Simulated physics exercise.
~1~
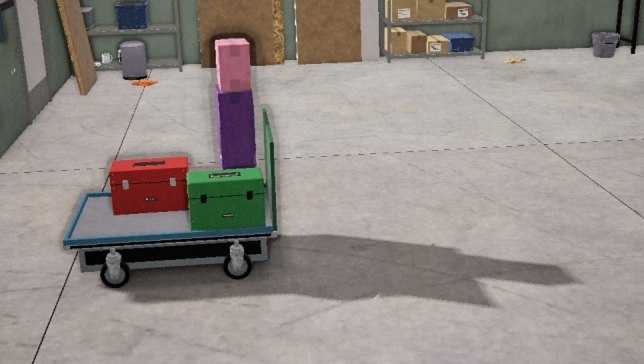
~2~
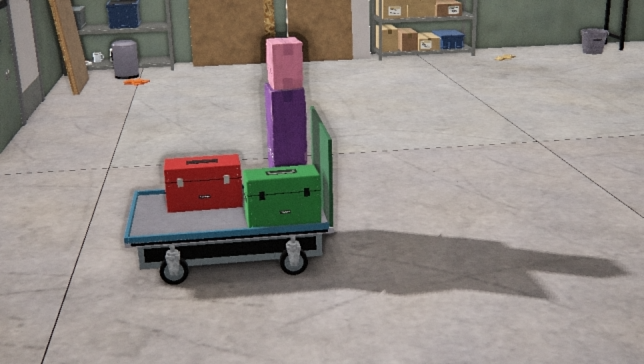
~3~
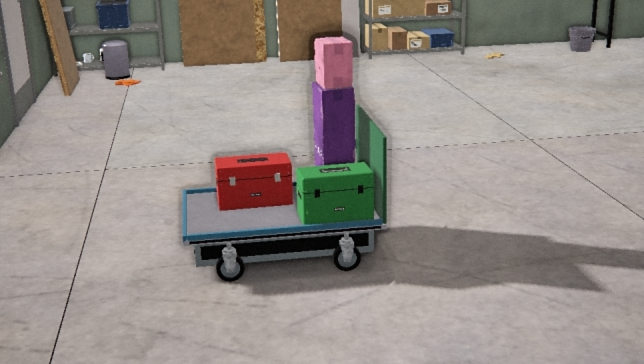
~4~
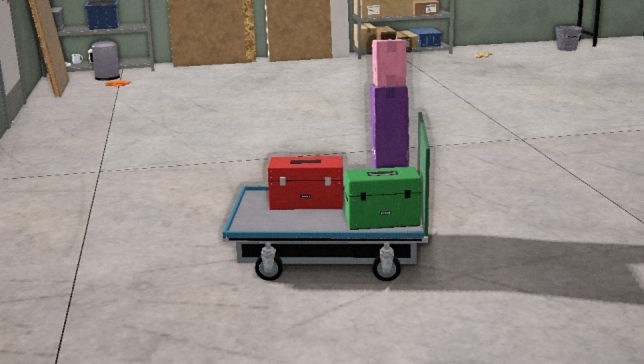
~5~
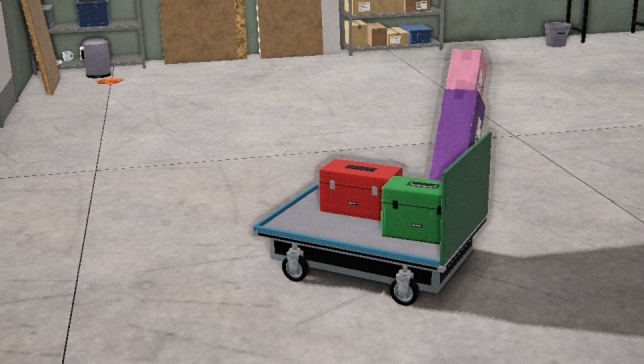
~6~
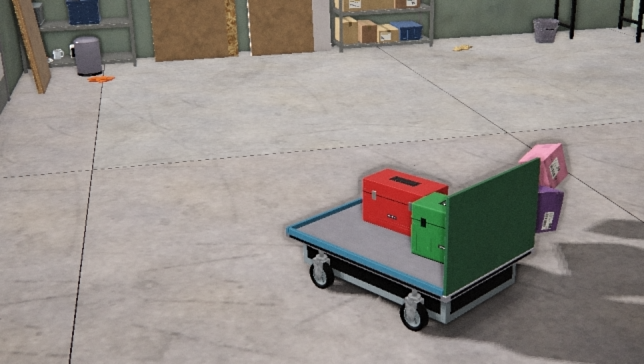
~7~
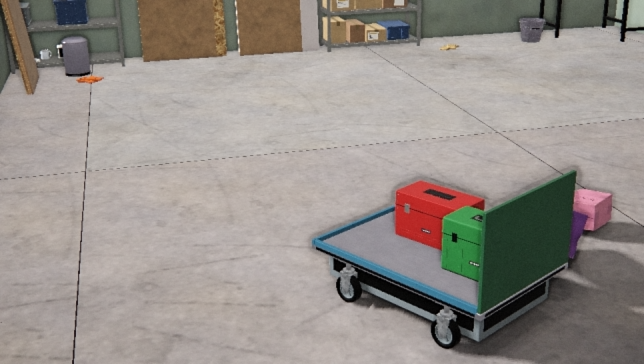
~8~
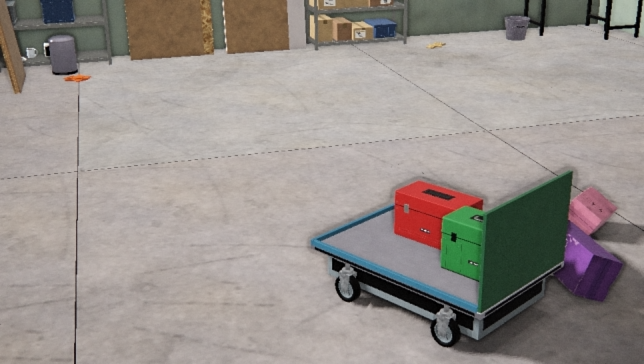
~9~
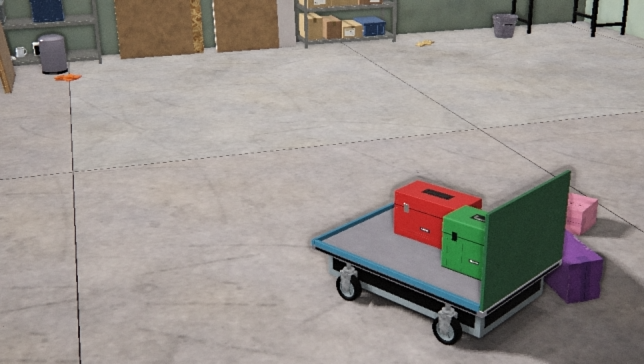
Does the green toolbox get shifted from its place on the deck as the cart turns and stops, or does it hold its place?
The green toolbox gets shifted from its place, though it stays upright on the deck.
